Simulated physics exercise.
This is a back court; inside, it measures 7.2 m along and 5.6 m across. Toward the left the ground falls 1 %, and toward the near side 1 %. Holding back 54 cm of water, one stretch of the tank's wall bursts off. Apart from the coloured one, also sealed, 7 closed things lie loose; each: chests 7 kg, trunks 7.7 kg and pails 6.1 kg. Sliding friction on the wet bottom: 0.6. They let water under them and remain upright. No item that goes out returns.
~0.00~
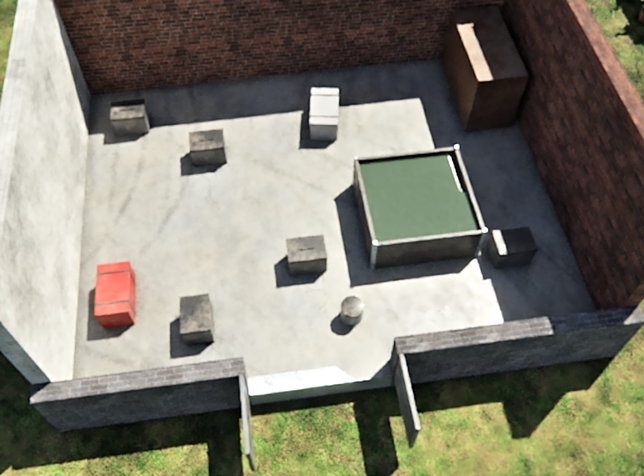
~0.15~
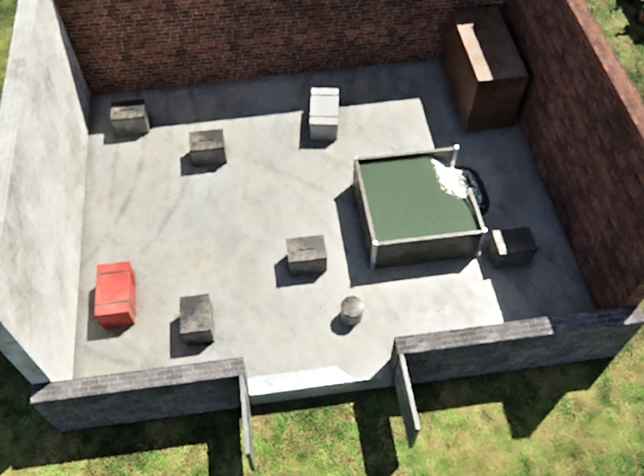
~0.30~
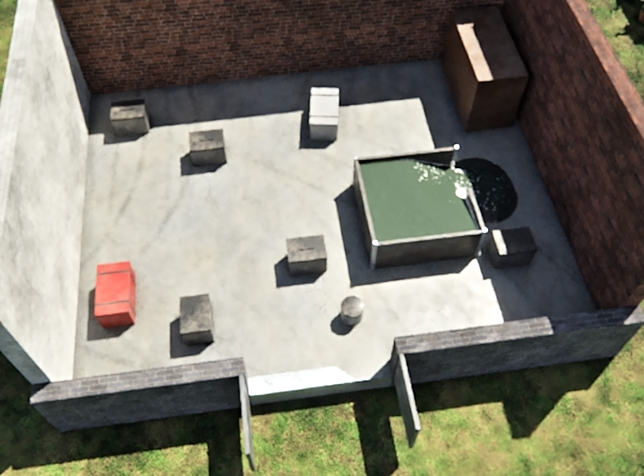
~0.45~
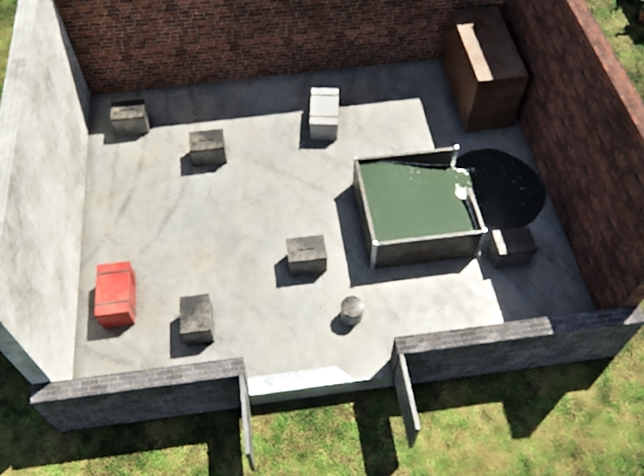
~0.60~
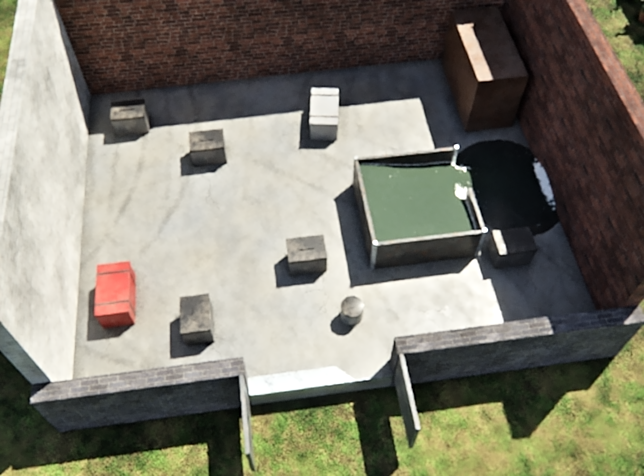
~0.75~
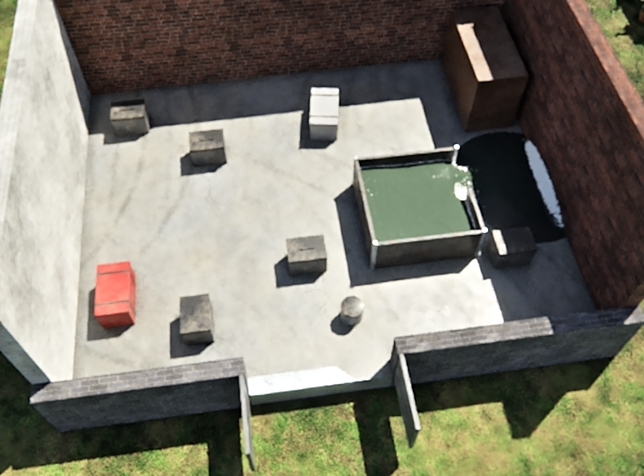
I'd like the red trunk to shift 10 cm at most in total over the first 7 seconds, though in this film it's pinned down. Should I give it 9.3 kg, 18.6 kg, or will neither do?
Answer: 9.3 kg will do.
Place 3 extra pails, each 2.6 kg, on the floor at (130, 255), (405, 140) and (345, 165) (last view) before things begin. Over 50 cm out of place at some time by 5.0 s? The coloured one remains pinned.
Each in turn: Not that far, further than that, further than that.
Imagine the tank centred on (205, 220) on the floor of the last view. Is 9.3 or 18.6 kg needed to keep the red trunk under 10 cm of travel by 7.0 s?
In that case, simply put, the lighter one does it.
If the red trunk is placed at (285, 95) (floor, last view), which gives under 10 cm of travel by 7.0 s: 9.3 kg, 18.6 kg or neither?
Looks like the outcome is this: The heavier one is needed.
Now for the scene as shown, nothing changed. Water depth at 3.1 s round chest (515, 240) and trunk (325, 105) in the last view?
Some 2 cm at the first, some 0 cm at the second.
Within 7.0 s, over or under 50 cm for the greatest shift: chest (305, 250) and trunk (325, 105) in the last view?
One after the other: Does not reach it, then goes beyond it.
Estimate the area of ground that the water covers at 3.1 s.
Flooded: Near 13 m2.
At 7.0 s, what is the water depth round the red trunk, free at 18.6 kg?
Around 0 cm.
After 1.4 s the red trunk would be 0 cm from its start with 9.3 kg and 0 cm from its start with 18.6 kg; 0 cm of water round it then.
After 3.1 s the red trunk would be 0 cm from its start with 9.3 kg and 0 cm from its start with 18.6 kg; 0 cm of water round it then.
After 4.9 s the red trunk would be 0 cm from its start with 9.3 kg and 0 cm from its start with 18.6 kg; 0 cm of water round it then.
After 7.0 s the red trunk would be 0 cm from its start with 9.3 kg and 0 cm from its start with 18.6 kg; 0 cm of water round it then.
